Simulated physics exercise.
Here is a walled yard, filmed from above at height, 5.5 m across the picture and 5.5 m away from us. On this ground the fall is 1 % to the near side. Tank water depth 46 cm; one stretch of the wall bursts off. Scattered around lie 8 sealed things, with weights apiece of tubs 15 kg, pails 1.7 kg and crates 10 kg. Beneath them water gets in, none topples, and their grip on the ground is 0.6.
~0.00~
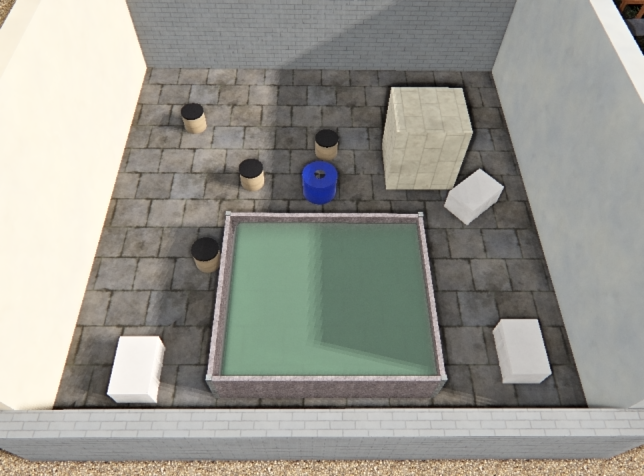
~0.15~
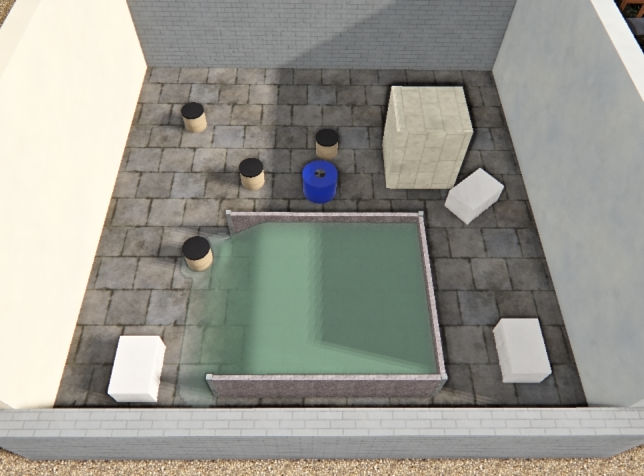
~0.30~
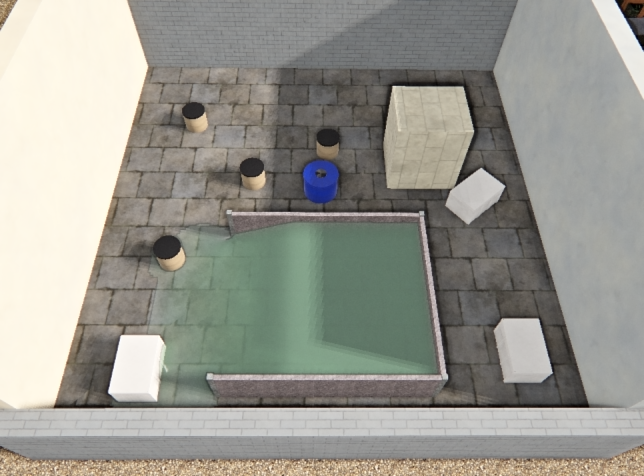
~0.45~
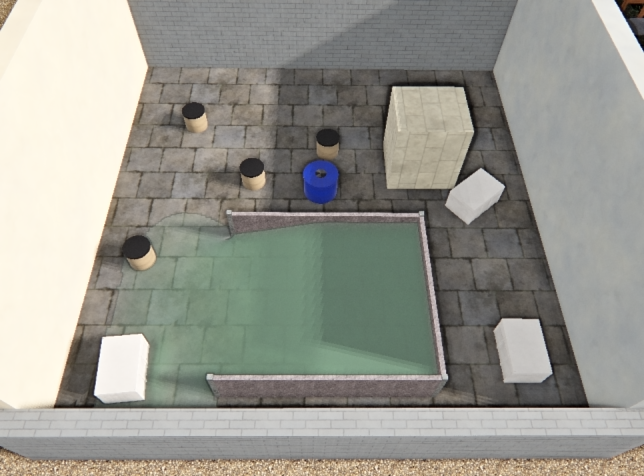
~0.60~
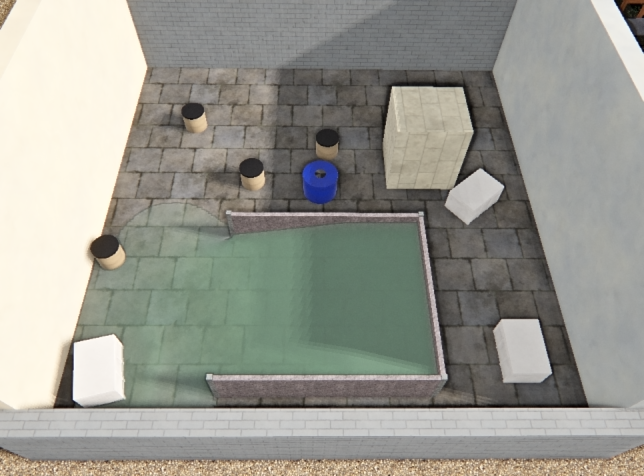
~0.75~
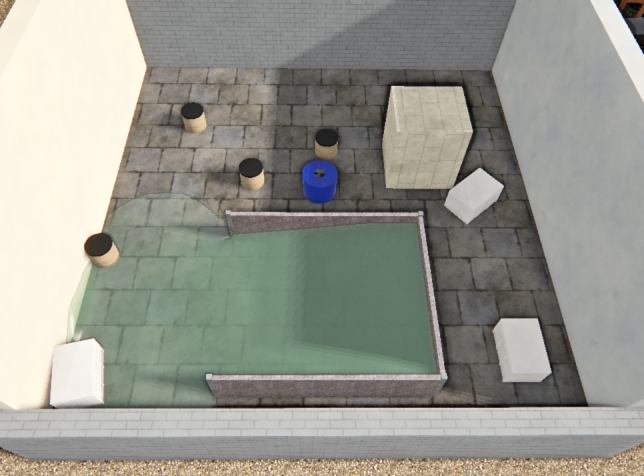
The footage shows a walled yard from above, where the left side of a tank of green water opens and water spreads left across the paving, pushing one dark-topped pail and then a white crate toward the left wall.
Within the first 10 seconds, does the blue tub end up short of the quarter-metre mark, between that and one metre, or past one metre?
Short of a quarter metre.
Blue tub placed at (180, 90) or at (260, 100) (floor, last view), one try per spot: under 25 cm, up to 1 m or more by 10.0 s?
At the first spot it winds up far off; at the second it winds up far off.
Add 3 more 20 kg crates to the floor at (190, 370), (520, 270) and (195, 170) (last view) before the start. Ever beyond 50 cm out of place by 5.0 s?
Listed order gives above the limit, within the limit, above the limit.
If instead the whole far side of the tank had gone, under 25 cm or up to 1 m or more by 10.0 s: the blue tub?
After that, the blue tub is washed away.
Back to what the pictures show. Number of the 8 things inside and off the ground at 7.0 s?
By my count, 4.
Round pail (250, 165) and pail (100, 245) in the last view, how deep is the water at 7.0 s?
I'd put it at 3 cm and 13 cm respectively.
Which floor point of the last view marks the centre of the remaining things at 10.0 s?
I'd say about (377, 268) in the last view.
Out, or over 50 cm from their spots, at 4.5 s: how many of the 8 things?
The answer is 4.
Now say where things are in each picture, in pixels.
The blue tub at (320, 174) rests on the ground; water covers 4.2 m2; 0 of 8 have shifted, in the first picture.
The blue tub at (320, 174), on the bottom; water covers 4.9 m2; 1 of 8 have shifted, in the second picture.
The blue tub at (321, 173) rests on the ground; 5.9 m2 under water; 1 of 8 have shifted, in the third picture.
The blue tub at (321, 174), on the bottom; 6.9 m2 under water; 2 of 8 have shifted, in the fourth picture.
The blue tub at (320, 174), on the bottom; water covers 8.0 m2; 2 of 8 have shifted, in the fifth picture.
The blue tub at (320, 174) rests on the ground; water covers 8.7 m2; 2 of 8 have shifted, in the sixth picture.
After 2.0 s the blue tub is near (320, 174), 0.0 m from its start, aground; 2 afloat.
After 4.5 s the blue tub is near (320, 174), 0.0 m from its start, aground; 3 afloat.
After 7.0 s the blue tub is near (320, 174), 0.0 m from its start, aground; 4 afloat.
After 10.0 s the blue tub is near (320, 174), 0.0 m from its start, aground; 7 afloat.
